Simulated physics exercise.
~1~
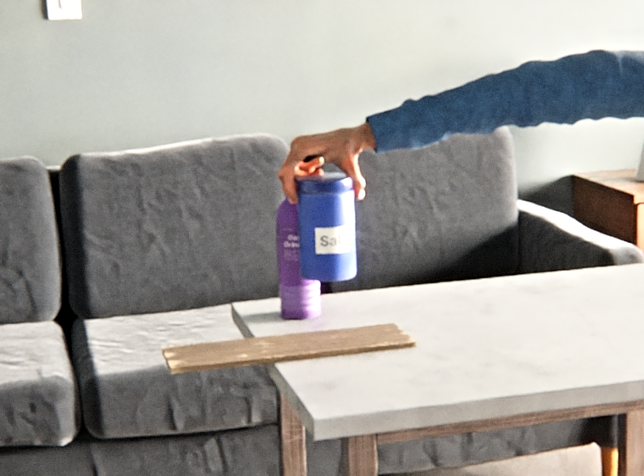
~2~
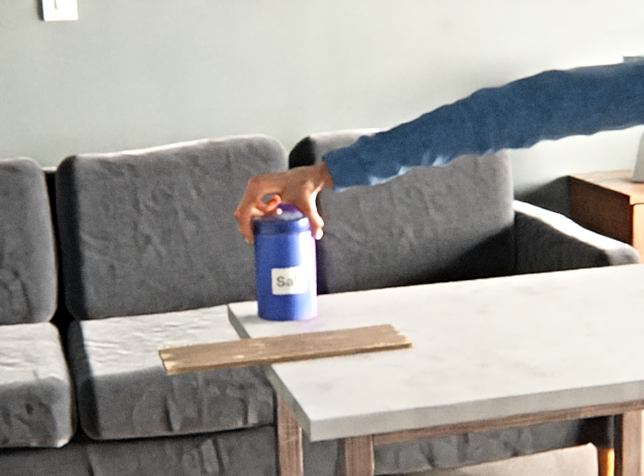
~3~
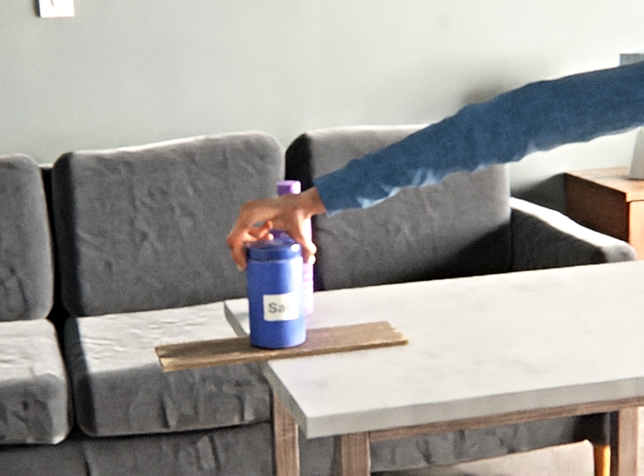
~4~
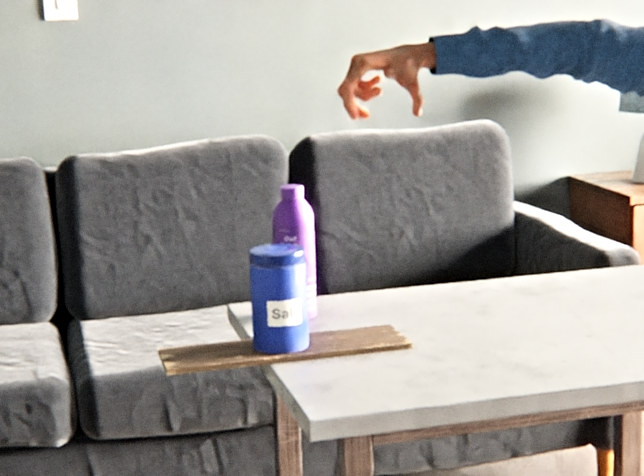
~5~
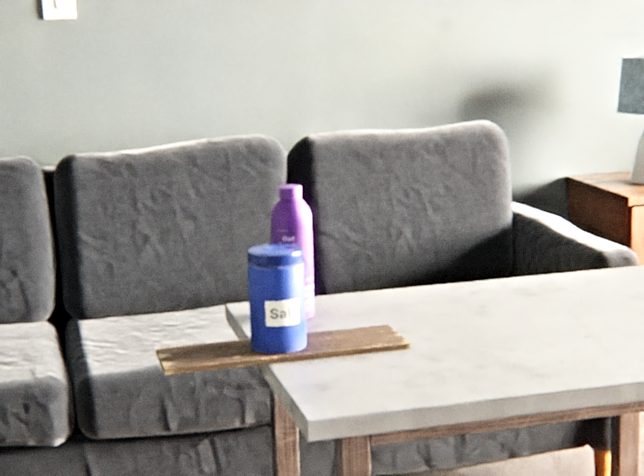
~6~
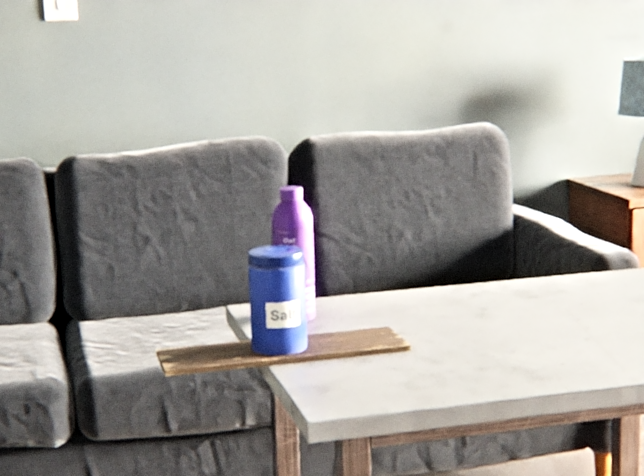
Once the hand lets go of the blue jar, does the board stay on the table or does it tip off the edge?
The board stays on the table, with the blue jar still standing upright on it.
In a room with a grey sofa against a pale wall, a light-topped table is seen from the front in a slightly swaying view. A brown board lies across the table's left edge and juts out past it, with a purple bottle standing behind it. From the right, a hand in a blue sleeve holds a blue jar with a white label, moves it left and down, and sets it upright on the board near the table's edge. The hand lets go and draws back out of view. The board stays in place, with the jar and bottle still standing.
